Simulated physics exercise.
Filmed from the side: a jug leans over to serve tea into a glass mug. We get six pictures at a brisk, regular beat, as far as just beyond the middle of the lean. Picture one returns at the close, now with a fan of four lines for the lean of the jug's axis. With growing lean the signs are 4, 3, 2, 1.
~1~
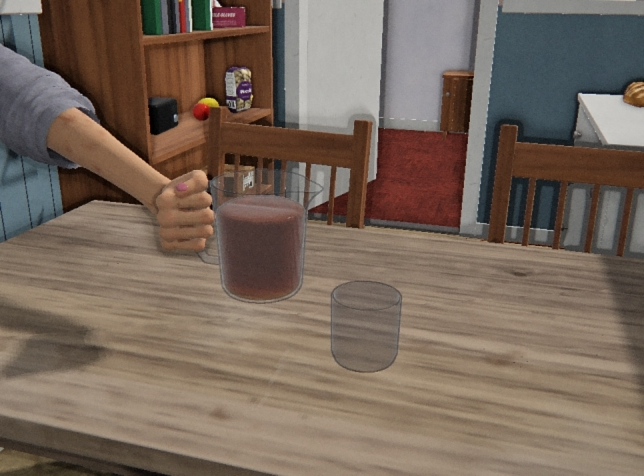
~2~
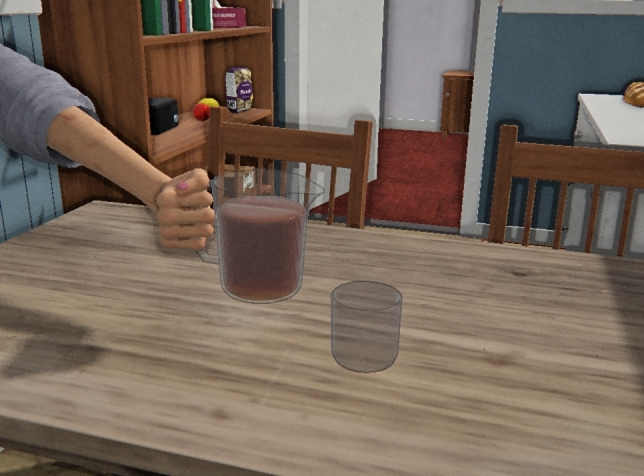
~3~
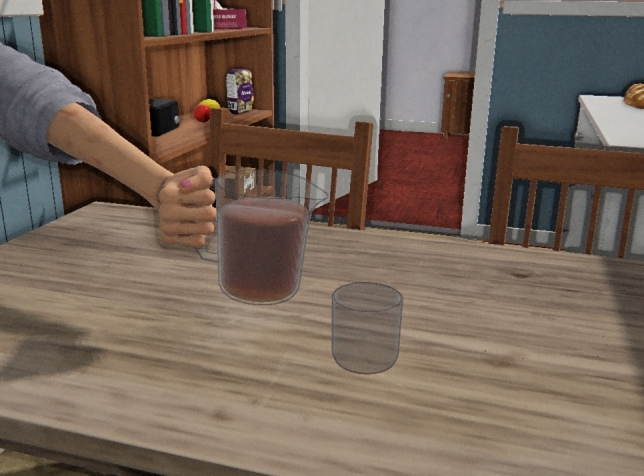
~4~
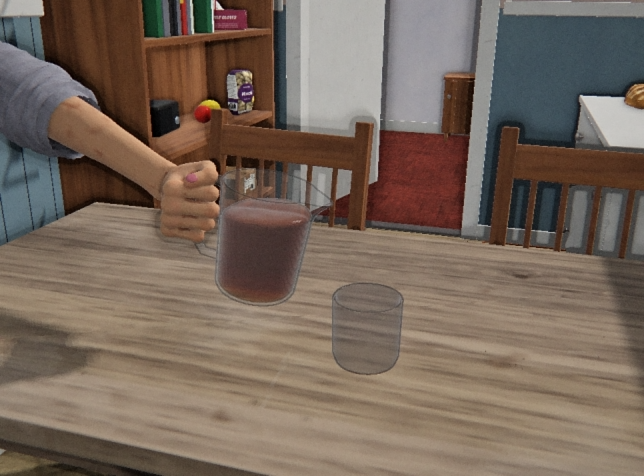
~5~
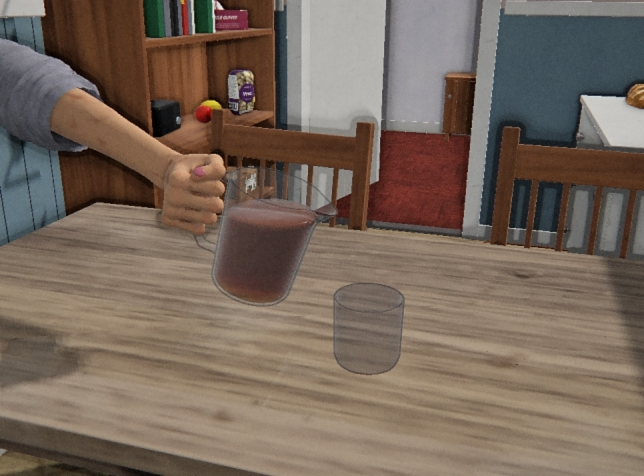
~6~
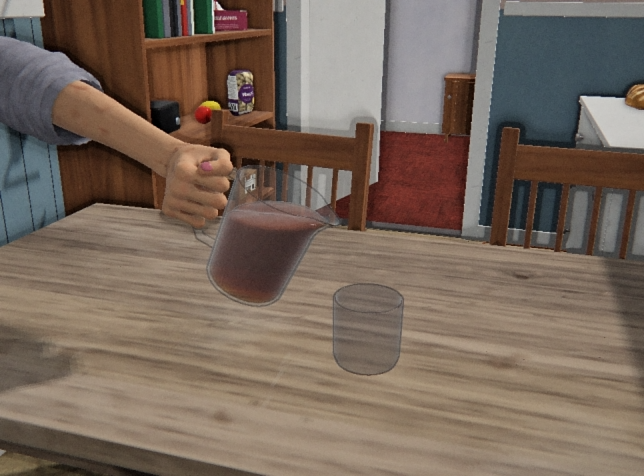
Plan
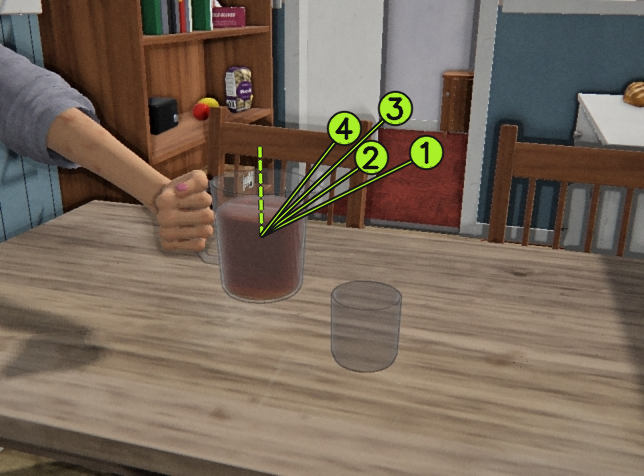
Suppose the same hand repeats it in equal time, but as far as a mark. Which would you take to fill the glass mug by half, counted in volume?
It is 2.
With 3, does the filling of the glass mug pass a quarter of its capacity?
Yes, it does.
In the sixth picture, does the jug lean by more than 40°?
No, it does not.
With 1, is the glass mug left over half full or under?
Over half.
In lime, 1 at (412, 160); 2 at (358, 168); 3 at (383, 120); 4 at (334, 142).
With 1, the glass mug ends with about 75 % of what it can hold.
With 2, the glass mug ends with about 51 % of what it can hold.
With 3, the glass mug ends with about 31 % of what it can hold.
With 4, the glass mug ends with about 15 % of what it can hold.
